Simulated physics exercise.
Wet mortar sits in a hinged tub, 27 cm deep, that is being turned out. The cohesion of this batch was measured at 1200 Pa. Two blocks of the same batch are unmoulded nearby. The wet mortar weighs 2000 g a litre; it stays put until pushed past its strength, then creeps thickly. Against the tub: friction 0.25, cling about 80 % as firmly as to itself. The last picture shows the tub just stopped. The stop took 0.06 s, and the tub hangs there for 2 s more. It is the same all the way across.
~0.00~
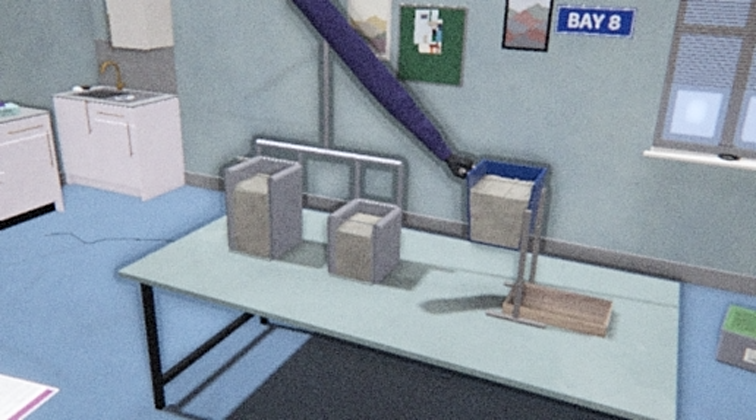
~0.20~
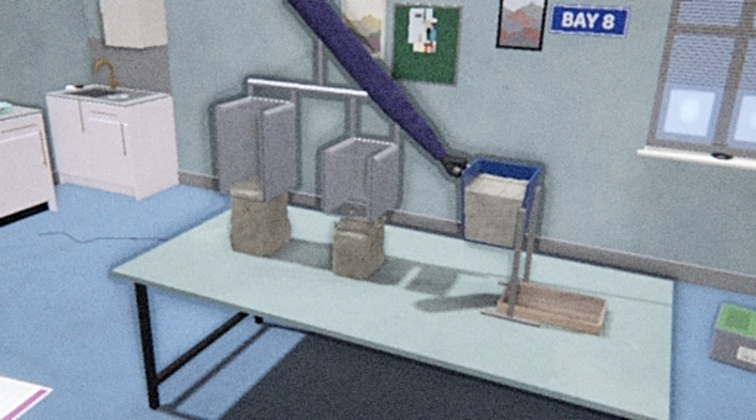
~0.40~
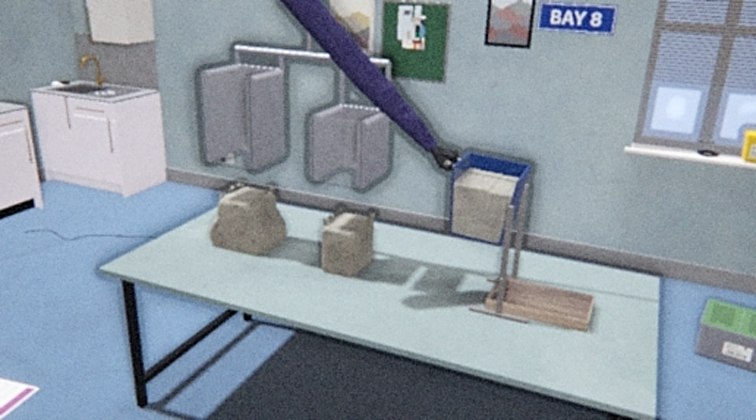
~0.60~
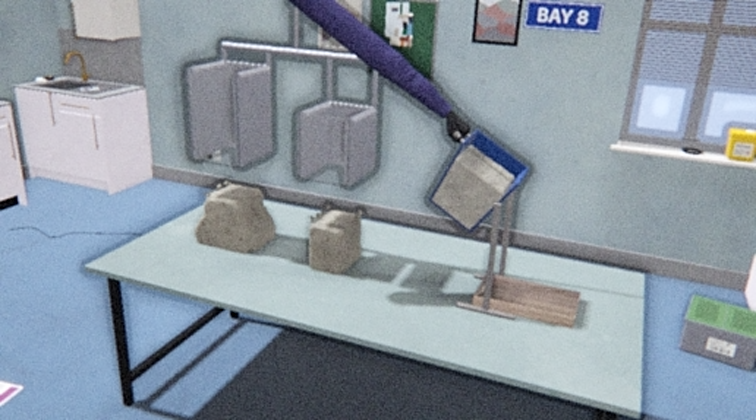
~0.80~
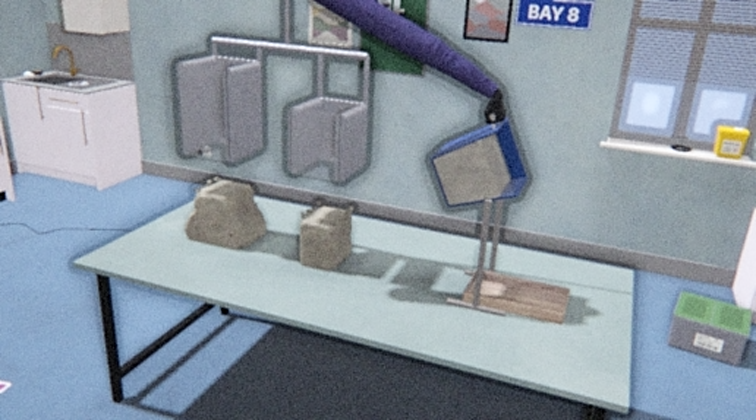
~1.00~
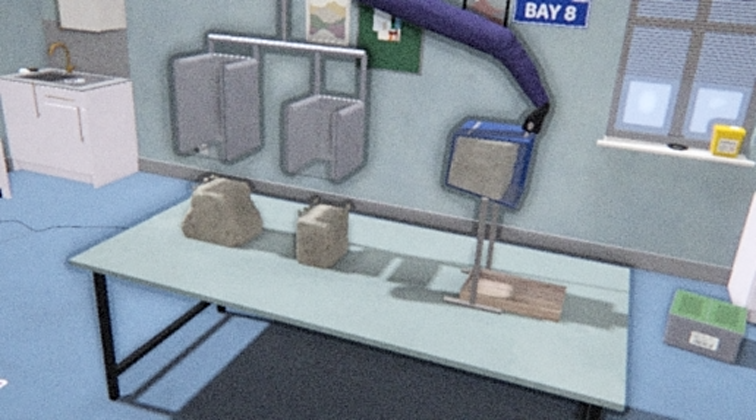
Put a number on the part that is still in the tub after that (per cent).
About 100 %.
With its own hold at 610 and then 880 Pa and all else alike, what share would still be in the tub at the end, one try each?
In turn about 50 %, 65 %.
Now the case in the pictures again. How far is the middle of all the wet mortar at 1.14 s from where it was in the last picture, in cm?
Some 2 cm.
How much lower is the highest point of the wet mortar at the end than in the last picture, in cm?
Some 2 cm.
After 1.14 s, the tub is at 94 degrees and holds 100 %.
After 1.31 s, the tub is at 94 degrees and holds 100 %.
After 1.48 s, the tub is at 94 degrees and holds 100 %.
After 1.65 s, the tub is at 94 degrees and holds 100 %.
After 3.00 s, at the end, the tub is at 94 degrees and holds 100 %.
